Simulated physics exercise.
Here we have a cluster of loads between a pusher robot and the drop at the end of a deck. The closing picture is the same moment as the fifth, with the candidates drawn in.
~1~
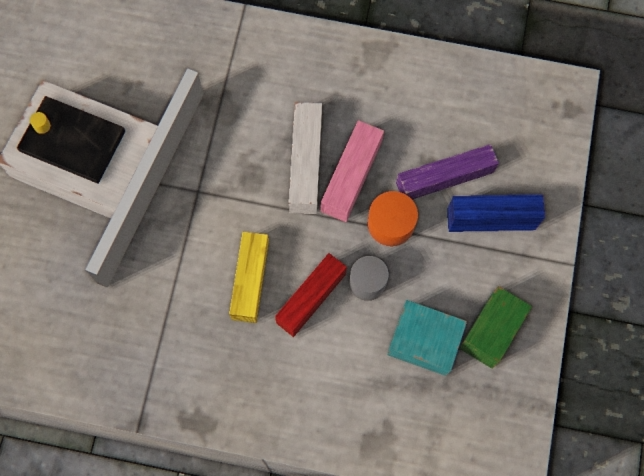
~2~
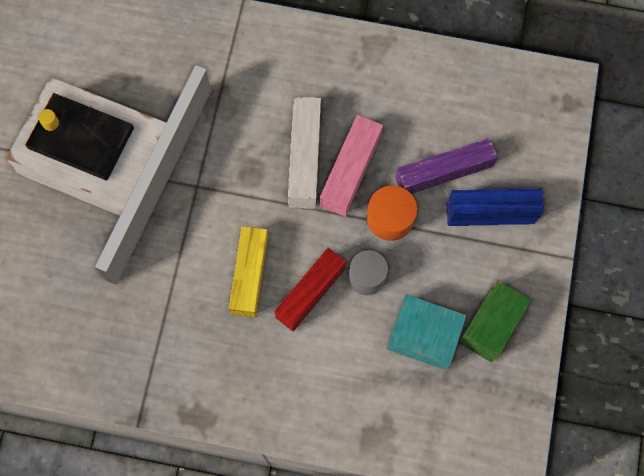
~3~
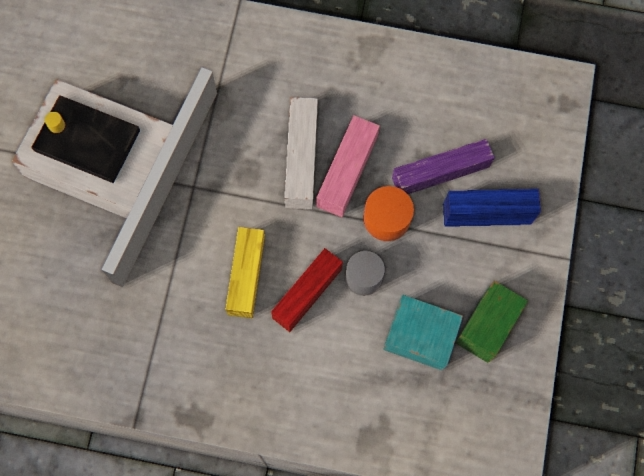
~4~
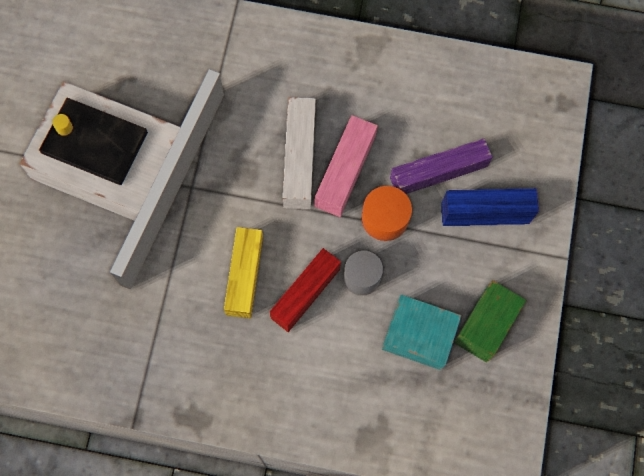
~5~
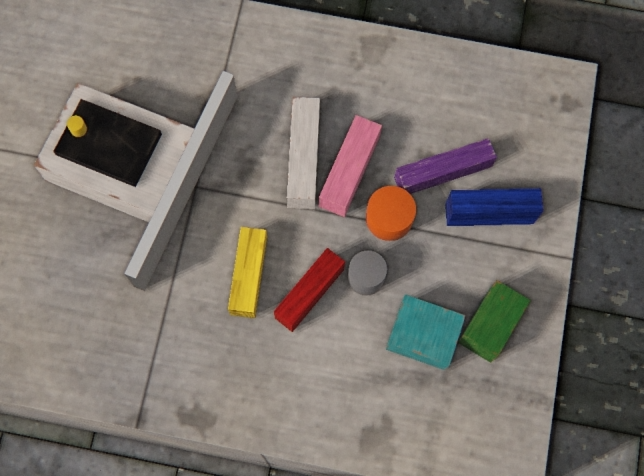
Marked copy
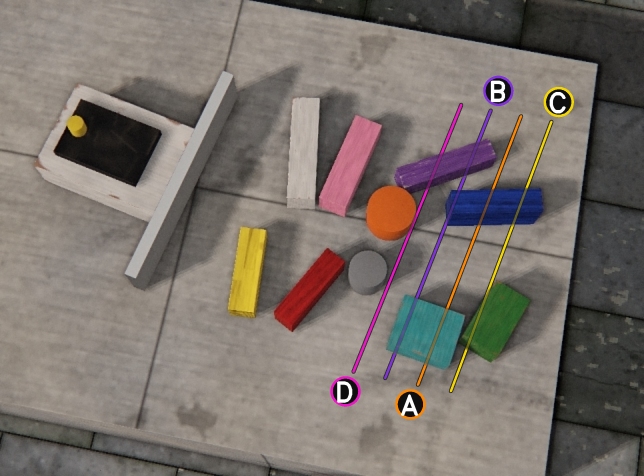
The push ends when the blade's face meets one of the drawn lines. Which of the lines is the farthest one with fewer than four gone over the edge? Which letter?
C.
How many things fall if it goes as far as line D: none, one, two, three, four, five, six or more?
By then, none.
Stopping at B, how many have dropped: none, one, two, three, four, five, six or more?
In all, none.
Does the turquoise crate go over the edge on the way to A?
No.
On the marked copy, A at (472, 245); B at (440, 239); C at (503, 251); D at (410, 233).
With C. Early on, robot (230, 167); yellow stick (285, 282); white bar (338, 163).
Further on, robot (346, 189); green crate (513, 327); blue stick (523, 218).
At the end, robot (438, 206); blue stick over the edge; purple bar over the edge; three fallen.
As for the rest, A is within the limit but short; B is within the limit but short; D is within the limit but short.
